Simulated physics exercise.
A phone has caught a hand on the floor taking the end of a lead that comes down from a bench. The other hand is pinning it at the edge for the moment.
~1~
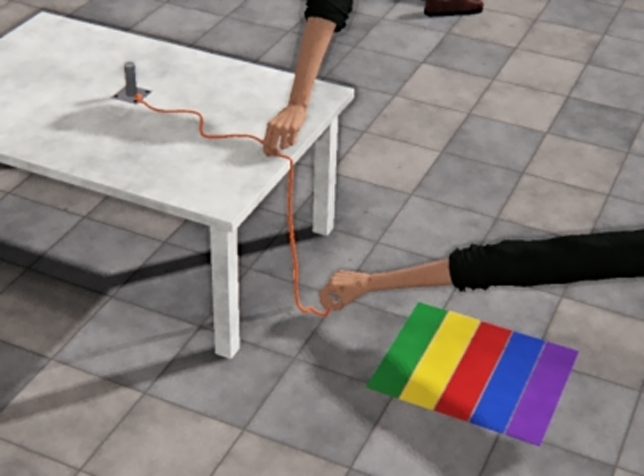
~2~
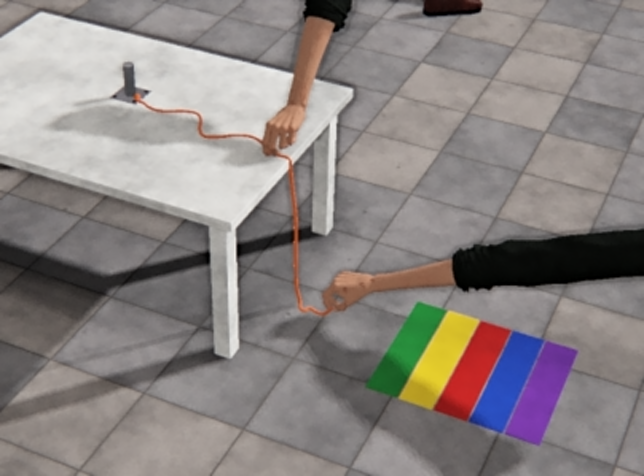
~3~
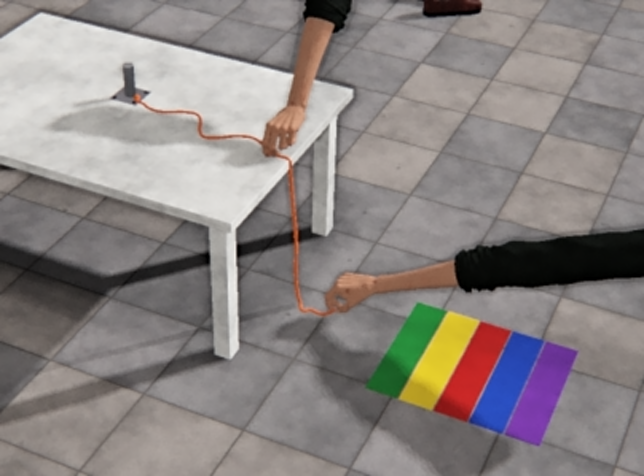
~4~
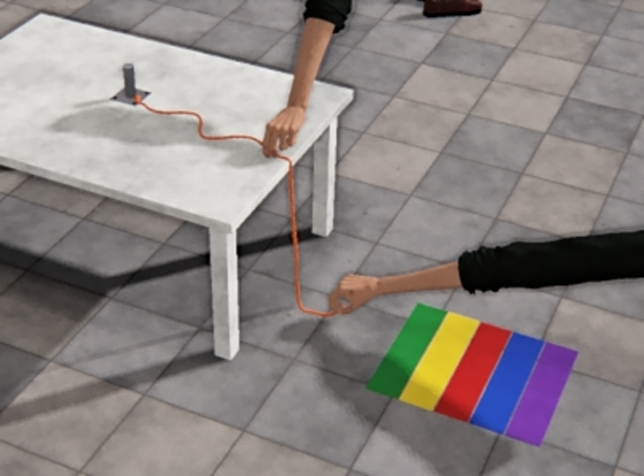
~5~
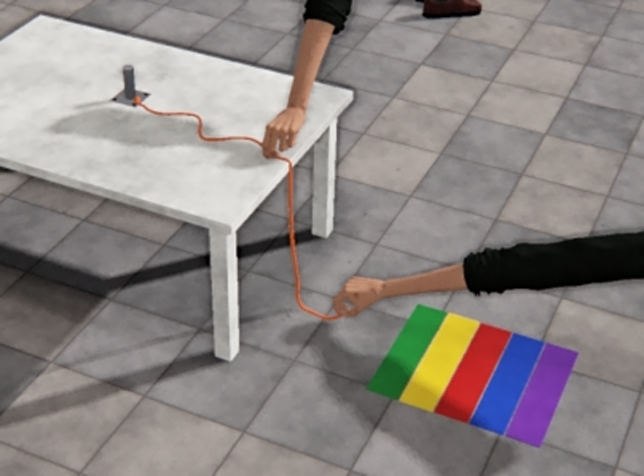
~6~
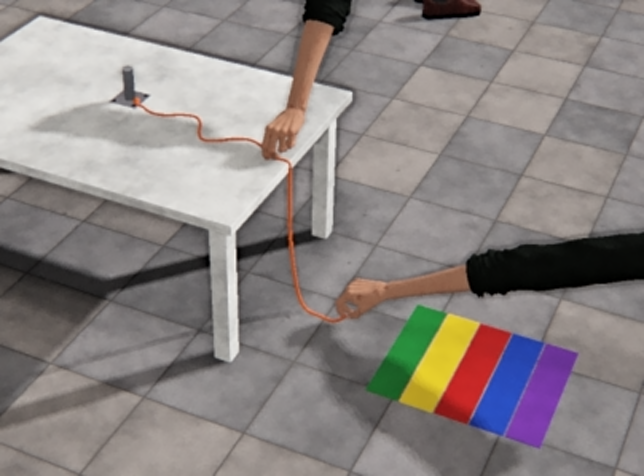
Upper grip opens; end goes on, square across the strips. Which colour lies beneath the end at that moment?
Red.
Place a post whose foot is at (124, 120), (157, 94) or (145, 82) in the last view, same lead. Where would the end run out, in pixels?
Places per try: (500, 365); (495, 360); (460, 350).
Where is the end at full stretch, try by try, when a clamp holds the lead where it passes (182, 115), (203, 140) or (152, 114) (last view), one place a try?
(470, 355), (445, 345), (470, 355).
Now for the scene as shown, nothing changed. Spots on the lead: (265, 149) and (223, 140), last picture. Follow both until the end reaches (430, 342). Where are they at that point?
Approx. (290, 162); approx. (251, 143).
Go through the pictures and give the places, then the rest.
The first picture shows end (329, 307); green (392, 376); yellow (425, 387); red (459, 399); blue (494, 410); purple (530, 422).
The second picture shows end (333, 308); lead through (154, 109) (200, 126) (254, 138) (291, 177) (296, 238) (297, 293).
The third picture shows end (335, 309).
The fourth picture shows end (338, 311); lead through (154, 111) (200, 128) (255, 139) (291, 179) (295, 239) (298, 294).
The fifth picture shows end (343, 313).
The sixth picture shows end (346, 315); lead through (153, 113) (199, 130) (254, 141) (289, 180) (291, 240) (300, 298).
Soon after, end near (430, 342); over yellow.
Then, end near (461, 351); over yellow.
At full stretch, end near (477, 356); over red. It gets as far as the red strip.
